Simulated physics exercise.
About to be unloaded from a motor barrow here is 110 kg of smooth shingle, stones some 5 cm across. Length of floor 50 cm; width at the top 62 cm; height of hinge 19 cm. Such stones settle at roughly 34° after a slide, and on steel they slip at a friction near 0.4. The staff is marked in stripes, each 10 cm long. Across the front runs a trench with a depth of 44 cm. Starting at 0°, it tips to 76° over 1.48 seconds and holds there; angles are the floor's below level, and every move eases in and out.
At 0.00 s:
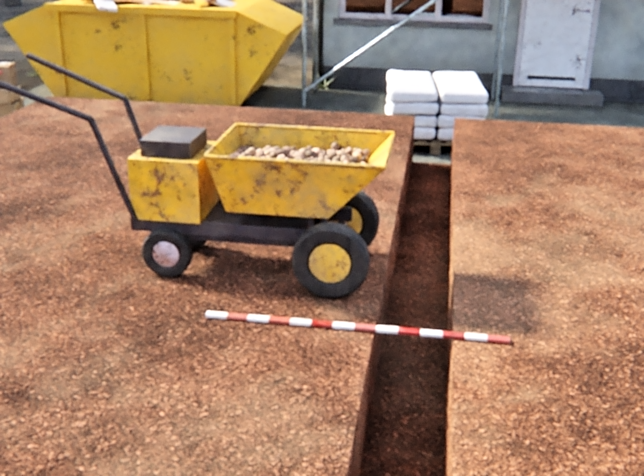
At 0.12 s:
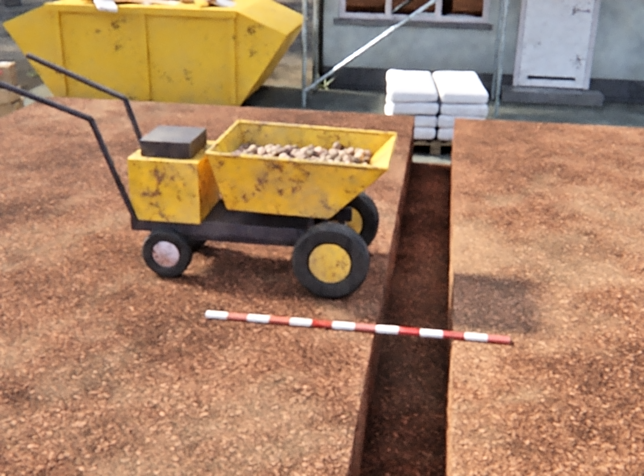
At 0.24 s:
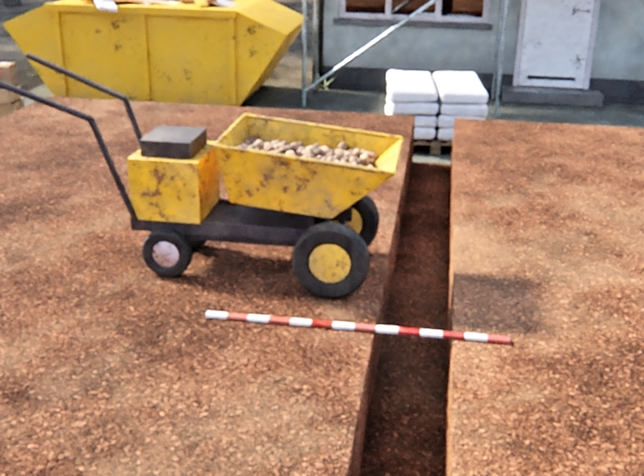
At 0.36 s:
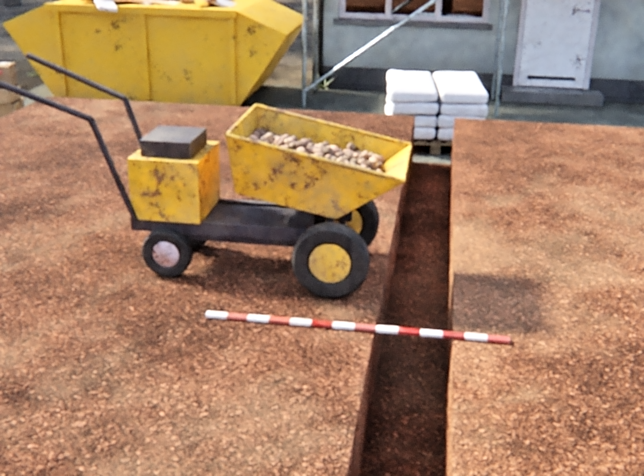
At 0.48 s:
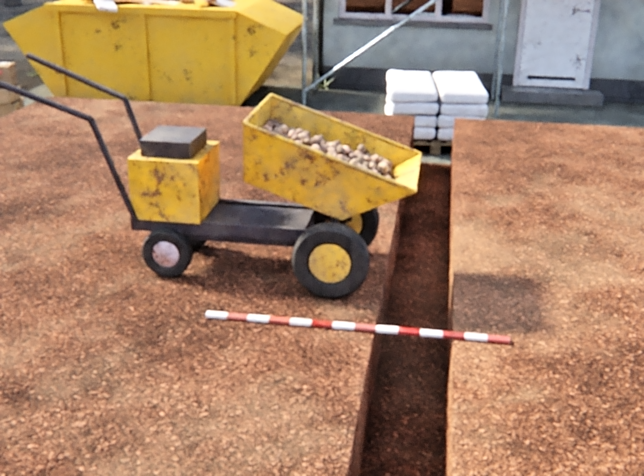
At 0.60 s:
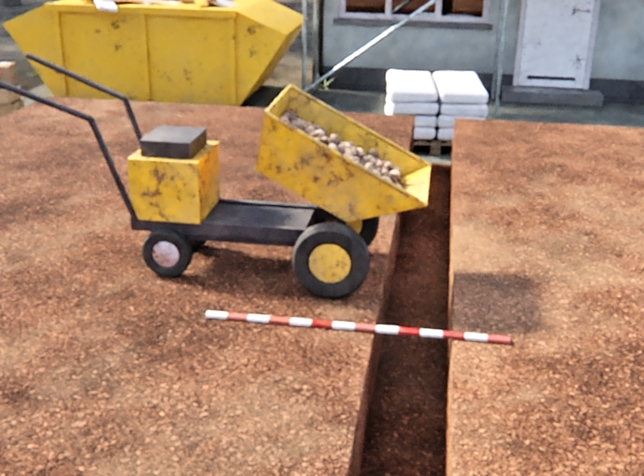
On a building site with reddish-brown ground, a yellow motor barrow loaded with smooth stones stands beside a narrow trench, its skip level. The skip begins tilting slightly, then steepens steadily, its back end rising and its front lip lowering over the trench while the stones stay inside.
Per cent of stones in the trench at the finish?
About 16 %.
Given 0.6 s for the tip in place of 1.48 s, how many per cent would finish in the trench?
Trench share: Approx. 15%.
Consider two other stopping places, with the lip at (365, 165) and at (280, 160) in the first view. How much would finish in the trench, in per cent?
Some 55 and some 65 per cent, in that order.
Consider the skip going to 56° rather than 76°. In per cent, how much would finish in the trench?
Then close to 30 per cent.
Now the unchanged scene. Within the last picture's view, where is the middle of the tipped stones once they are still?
Around (498, 281).
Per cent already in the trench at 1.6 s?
I'd put it near 5 per cent.
After 1.1 s the floor is at 64°; 98 % in the skip, 1 % in the trench, 1 % past the trench; the foremost stones are at (466, 262).
After 1.6 s the floor is at 76°; 35 % in the skip, 7 % in the trench, 58 % past the trench; the foremost stones are at (589, 288).
After 1.9 s the floor is at 76°; 14 % in the skip, 12 % in the trench, 74 % past the trench; the foremost stones are past the picture's edge.
After 3.9 s the floor is at 76°; 10 % in the skip, 16 % in the trench, 74 % past the trench; the foremost stones are past the picture's edge.
